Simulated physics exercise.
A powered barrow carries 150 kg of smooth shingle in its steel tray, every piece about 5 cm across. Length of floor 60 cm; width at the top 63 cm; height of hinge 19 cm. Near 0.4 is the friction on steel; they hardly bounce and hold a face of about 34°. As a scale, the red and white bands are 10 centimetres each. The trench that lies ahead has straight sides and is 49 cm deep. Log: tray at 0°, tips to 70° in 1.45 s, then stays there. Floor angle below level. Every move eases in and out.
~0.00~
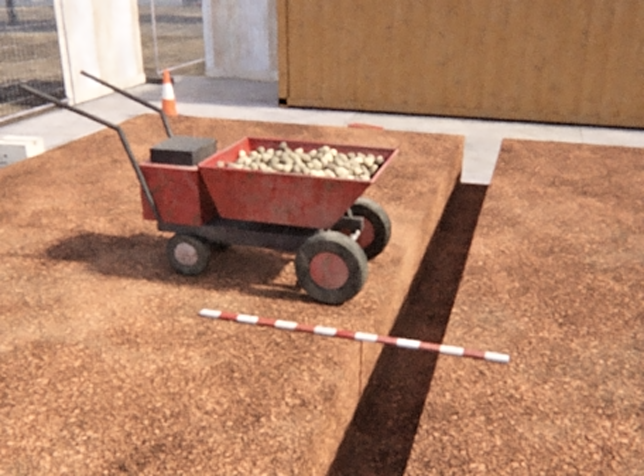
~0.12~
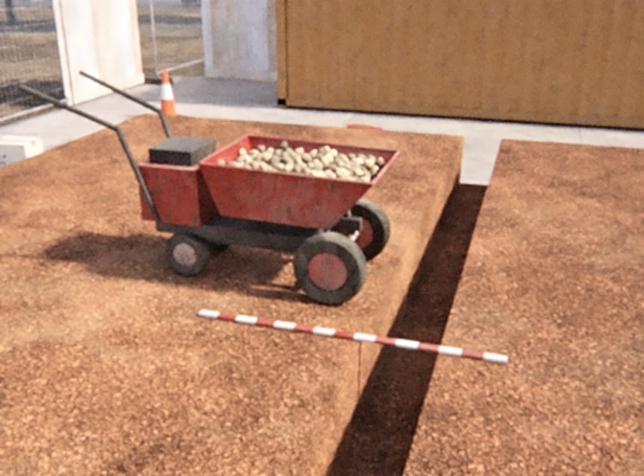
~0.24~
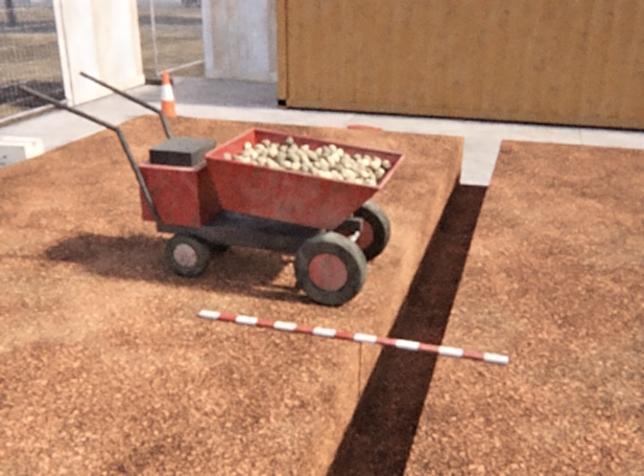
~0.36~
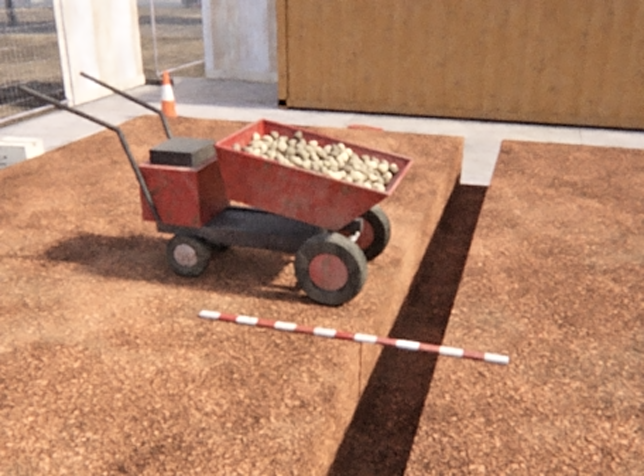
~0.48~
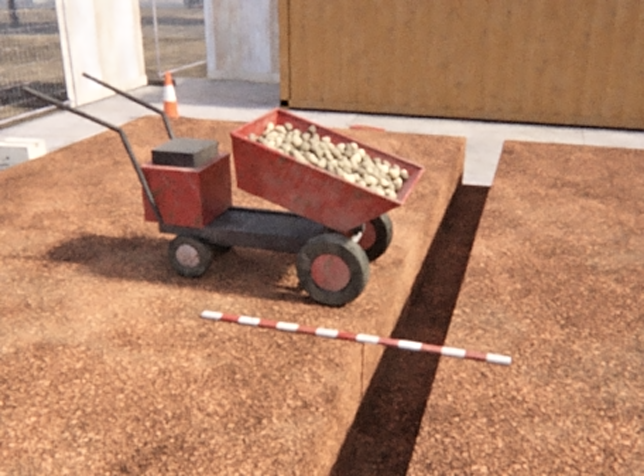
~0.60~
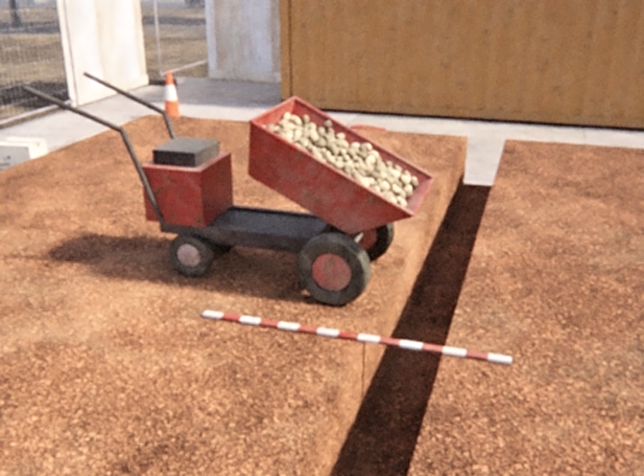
On reddish ground beside a trench, a red barrow's stone-filled tray gradually tilts toward the right.
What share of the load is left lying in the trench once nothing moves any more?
About 32 per cent.
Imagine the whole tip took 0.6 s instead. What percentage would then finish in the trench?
I'd put it at roughly 20 per cent.
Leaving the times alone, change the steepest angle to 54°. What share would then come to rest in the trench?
Share in trench: Approx. 30%.
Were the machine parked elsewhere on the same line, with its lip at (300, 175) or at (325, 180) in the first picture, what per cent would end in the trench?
That gives roughly 100 per cent and roughly 90 per cent.
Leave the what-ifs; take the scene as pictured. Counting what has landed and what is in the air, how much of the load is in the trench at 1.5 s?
About 5 per cent by then.
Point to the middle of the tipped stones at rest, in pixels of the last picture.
Roughly at pixel (495, 297).
After 1.1 s the floor is at 59°; 99 % in the tray, 1 % in the trench; the foremost stones are at (455, 257).
After 1.5 s the floor is at 70°; 43 % in the tray, 6 % in the trench, 50 % past the trench; the foremost stones are at (574, 315).
After 1.9 s the floor is at 70°; 15 % in the tray, 15 % in the trench, 70 % past the trench; the foremost stones are past the picture's edge.
After 3.8 s the floor is at 70°; 0 % in the tray, 32 % in the trench, 68 % past the trench; the foremost stones are past the picture's edge.
